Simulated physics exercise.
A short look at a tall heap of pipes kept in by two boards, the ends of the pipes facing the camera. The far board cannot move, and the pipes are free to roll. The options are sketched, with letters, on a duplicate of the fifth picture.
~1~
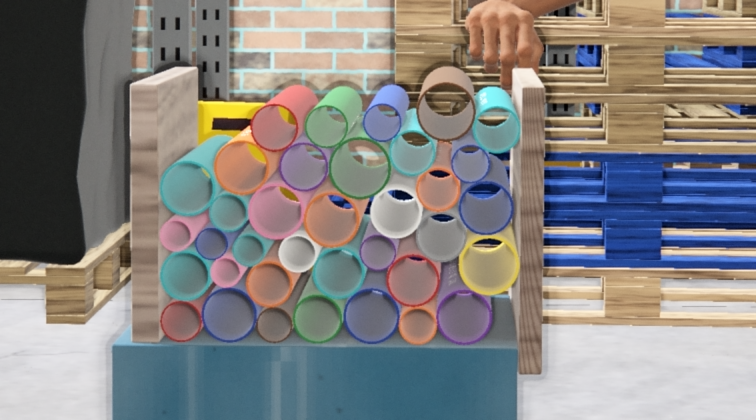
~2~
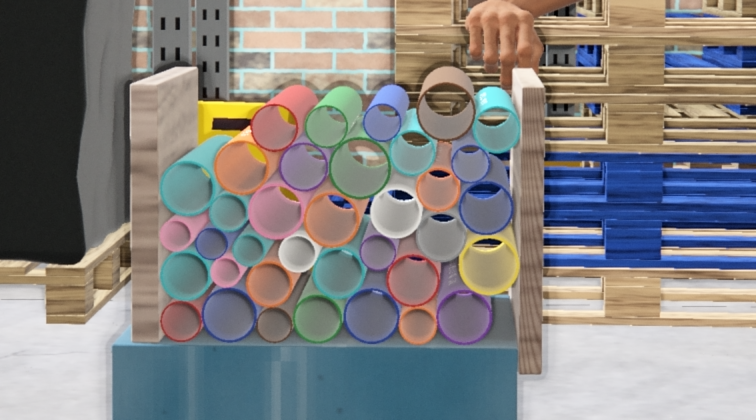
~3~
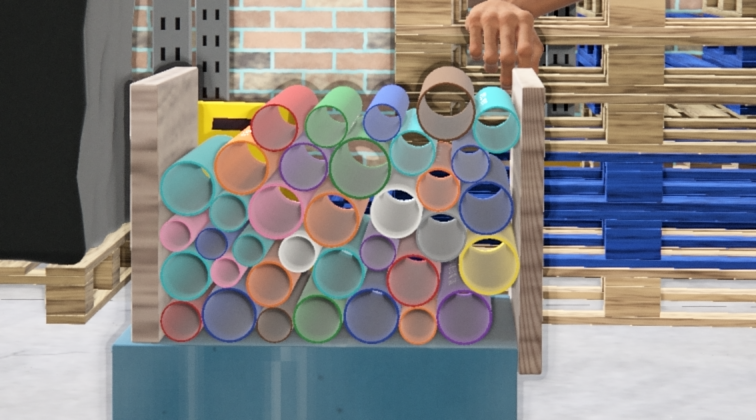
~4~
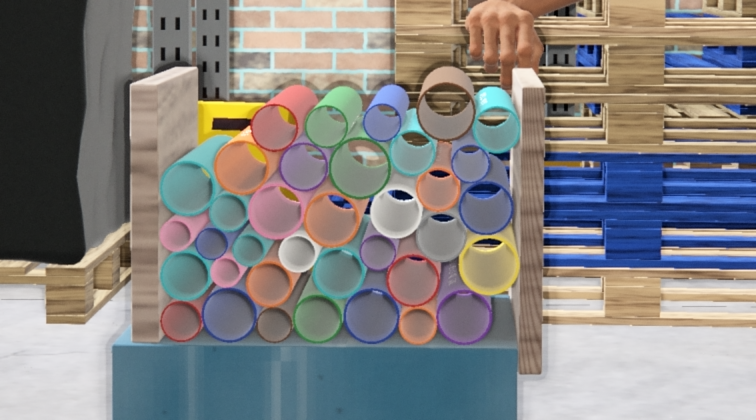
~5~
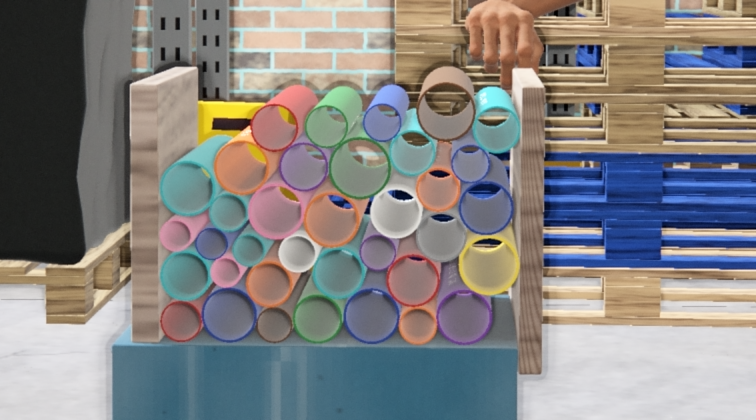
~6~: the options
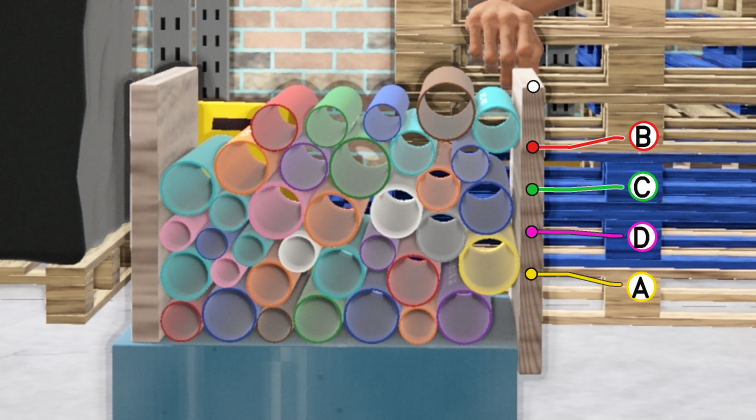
A hand resting at the top of the right board beside a tall heap of colourful pipes, with nothing visibly moving.
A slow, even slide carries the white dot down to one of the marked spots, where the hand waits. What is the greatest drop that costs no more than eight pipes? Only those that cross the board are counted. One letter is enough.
The lowest mark that will do is A.
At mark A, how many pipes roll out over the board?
The count is seven.
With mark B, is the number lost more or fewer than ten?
Fewer than ten.
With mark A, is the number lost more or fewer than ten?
Fewer than ten.
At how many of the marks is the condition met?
Four of the four.
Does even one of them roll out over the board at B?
At B: No.
On the marked copy, A at (531, 274); B at (533, 147); C at (532, 190); D at (532, 232); the white dot at (533, 87).
Following A. Soon after the start, top of the board (521, 174).
Later, top of the board (520, 270).
In the end, top of the board (520, 273), seven out over the board.
As for the rest, B none out over the board; C none out over the board; D three out over the board.
